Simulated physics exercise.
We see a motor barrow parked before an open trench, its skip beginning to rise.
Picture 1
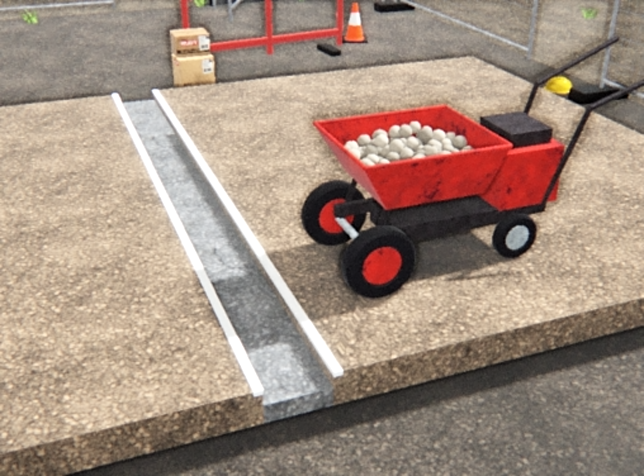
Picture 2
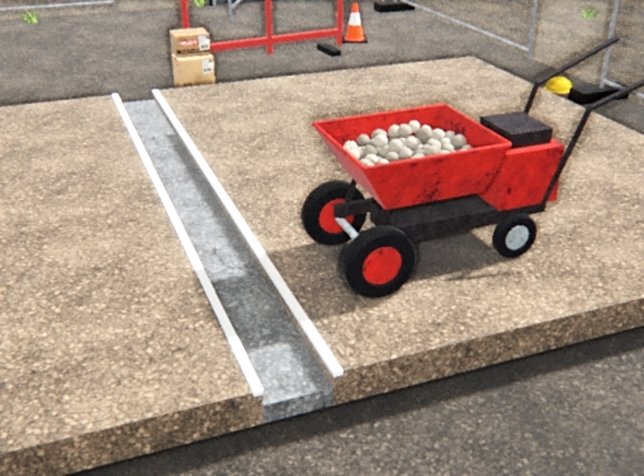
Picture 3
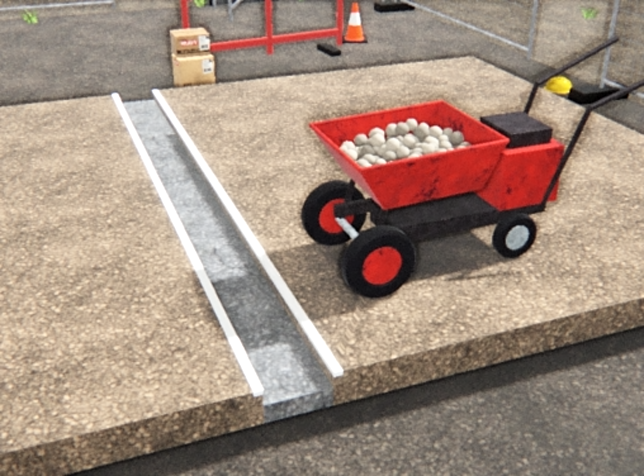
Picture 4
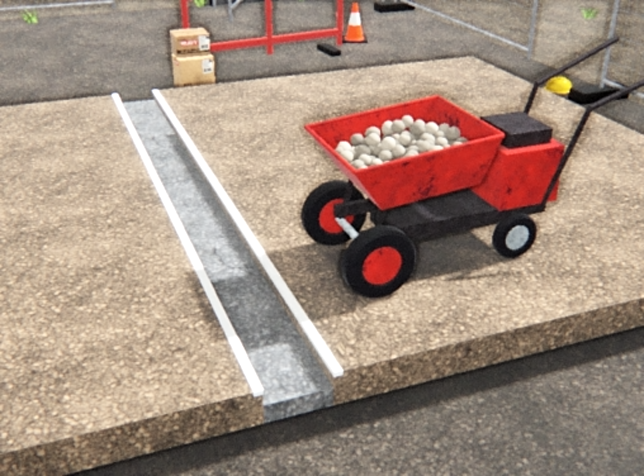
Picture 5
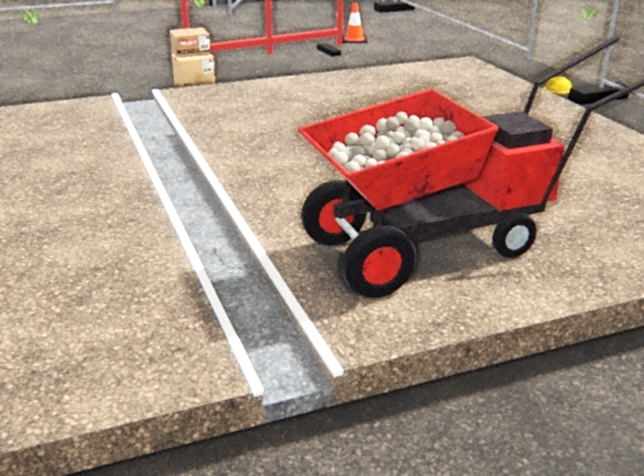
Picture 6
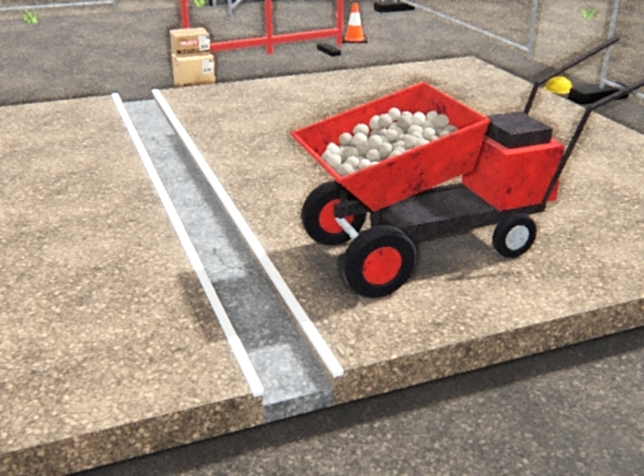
To begin with, a red motor barrow loaded with pale, rounded stones stands to the right of a shallow, white-edged trench, its skip level. The skip then tilts slowly and slightly toward the trench on the left, its front lip dipping and its rear lifting, while the wheels stay still.
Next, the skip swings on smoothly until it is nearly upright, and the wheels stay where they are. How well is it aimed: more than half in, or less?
Between the edges lies more than half of the load.
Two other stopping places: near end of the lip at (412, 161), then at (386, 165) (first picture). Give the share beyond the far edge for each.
In turn 0 and 10 in a hundred.
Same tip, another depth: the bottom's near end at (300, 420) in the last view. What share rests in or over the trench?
It comes to 80 per cent or so.
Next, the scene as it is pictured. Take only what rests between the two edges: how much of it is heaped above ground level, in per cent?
About 40 per cent.
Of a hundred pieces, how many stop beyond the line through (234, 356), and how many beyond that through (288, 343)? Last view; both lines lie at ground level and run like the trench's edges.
Near 30 % and 80 %.
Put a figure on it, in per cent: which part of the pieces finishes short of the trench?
About 0 per cent.
Soon, skip tipped steeply; all in the skip.
A while on, skip tipped steeply; nearly all in the skip; a small part in or heaped over the trench; a small part falling.
Towards the end, skip tipped right over; about a quarter in the skip; about half in or heaped over the trench; about a quarter beyond it; a stray few falling.
Finally, skip tipped right over; about two thirds in or heaped over the trench; about a third beyond it.
